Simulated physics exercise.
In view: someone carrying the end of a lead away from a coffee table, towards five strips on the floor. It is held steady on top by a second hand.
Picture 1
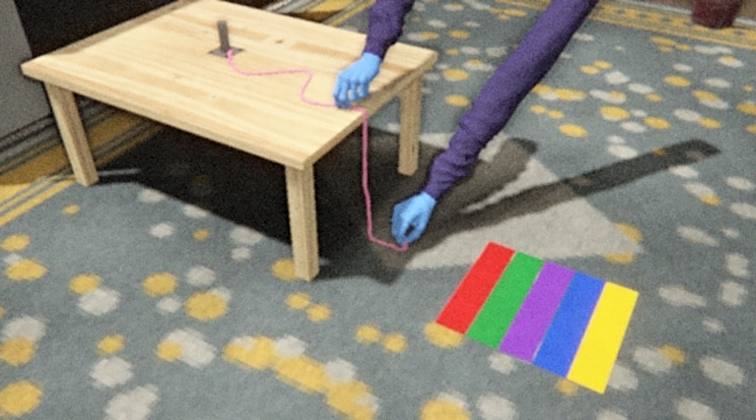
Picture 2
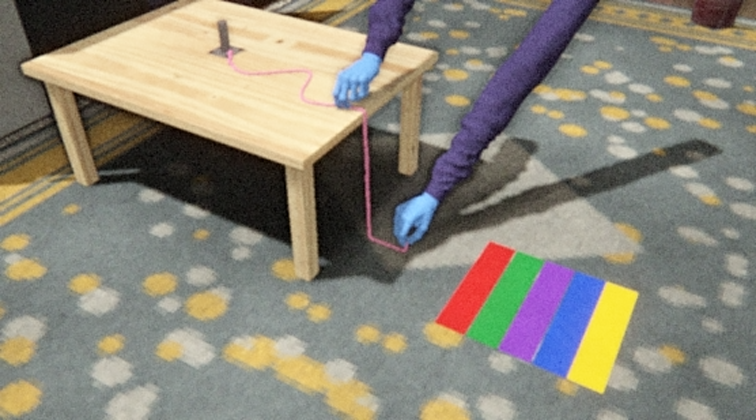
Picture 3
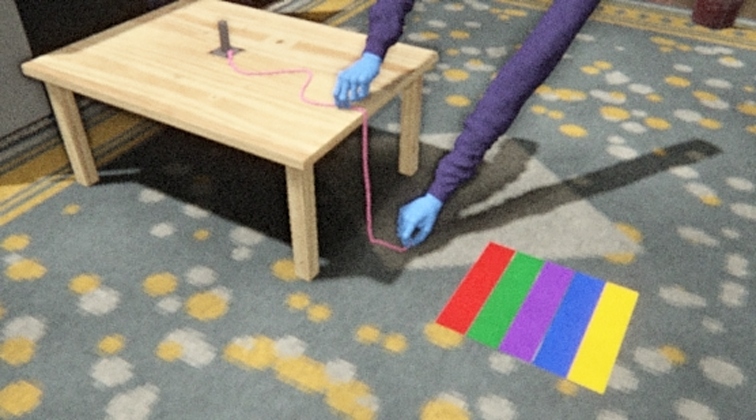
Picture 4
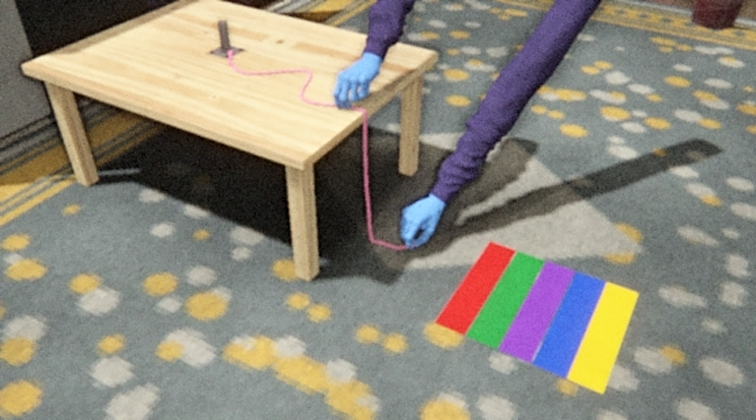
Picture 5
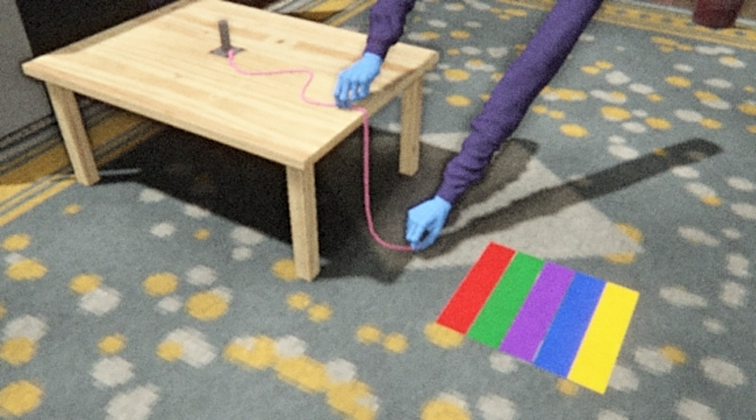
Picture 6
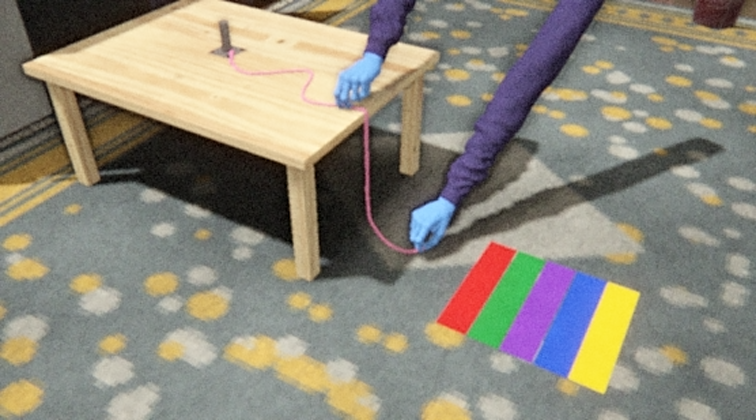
A blue-gloved hand near the floor draws the end of a pink cord slightly right, toward five coloured strips on patterned carpet, while another gloved hand stays on the cord at the edge of a wooden table.
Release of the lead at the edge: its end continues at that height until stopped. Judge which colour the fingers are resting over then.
The blue strip.
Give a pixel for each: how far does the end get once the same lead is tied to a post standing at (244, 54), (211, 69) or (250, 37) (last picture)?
You'd find it around (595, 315), then (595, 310), and finally (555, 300).
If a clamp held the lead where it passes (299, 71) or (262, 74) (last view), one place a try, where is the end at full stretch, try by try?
Roughly (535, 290) and (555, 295).
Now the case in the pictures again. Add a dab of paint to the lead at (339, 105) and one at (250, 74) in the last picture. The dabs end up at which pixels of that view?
(400, 131) and (277, 69), roughly.
A little later, end near (514, 282); over green.
Next, end near (551, 296); over purple.
When it is tight, end near (574, 305); over blue. The end stops over the blue strip.
